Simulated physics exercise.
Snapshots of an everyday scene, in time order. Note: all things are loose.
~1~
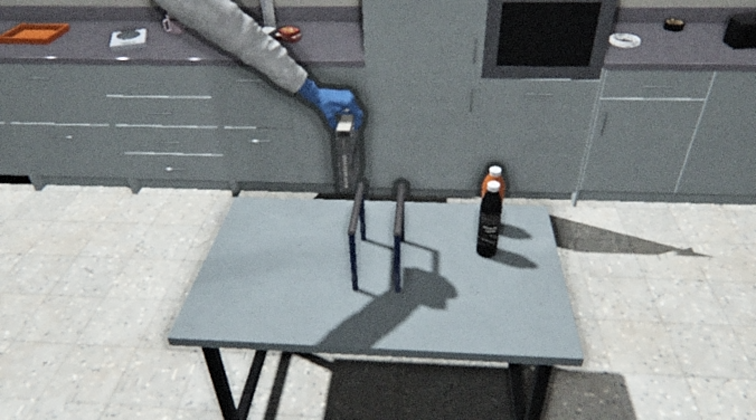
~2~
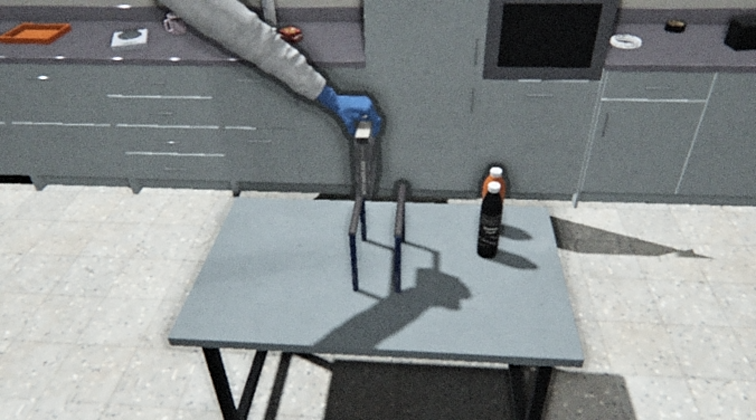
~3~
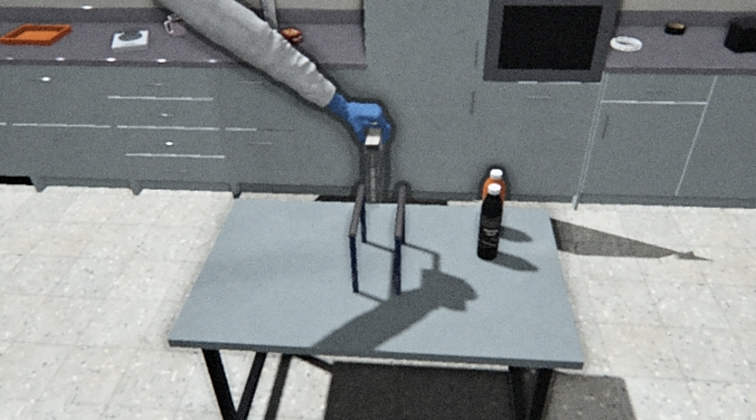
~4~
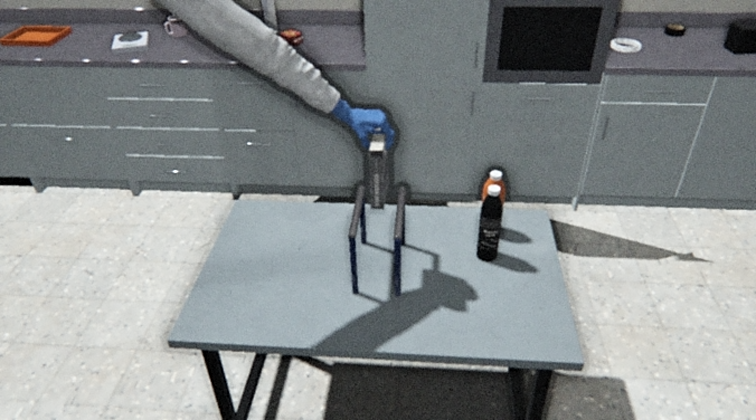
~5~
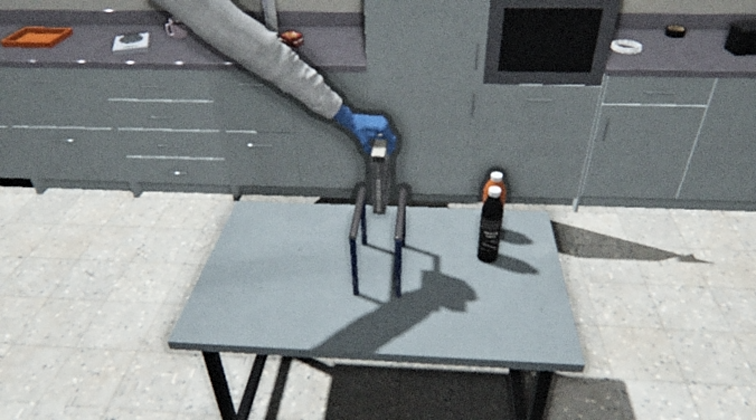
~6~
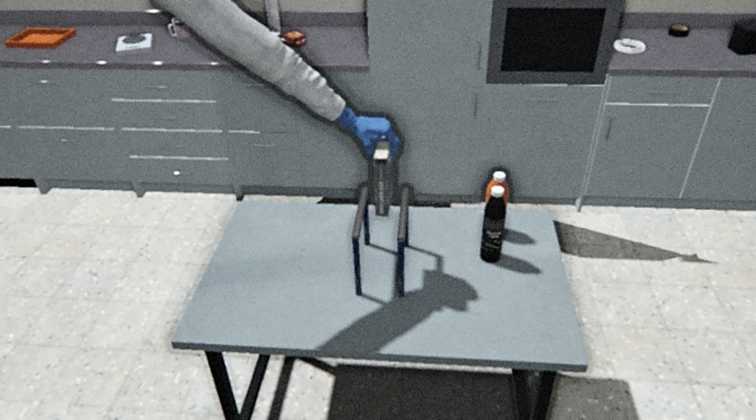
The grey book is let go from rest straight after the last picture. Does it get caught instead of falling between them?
Looks like it slips right through to the table.
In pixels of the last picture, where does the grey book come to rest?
Around (385, 246).
Then, 0.30 s later than the last frame, grey book moved about its own width near (385, 228).
Then, 0.40 s later than the last frame, grey book moved well along near (385, 237).
When it is over, moved from the start, grey book; the other 2 as before. End places, in pixels of the last picture, grey book near (385, 246). The book drops through.
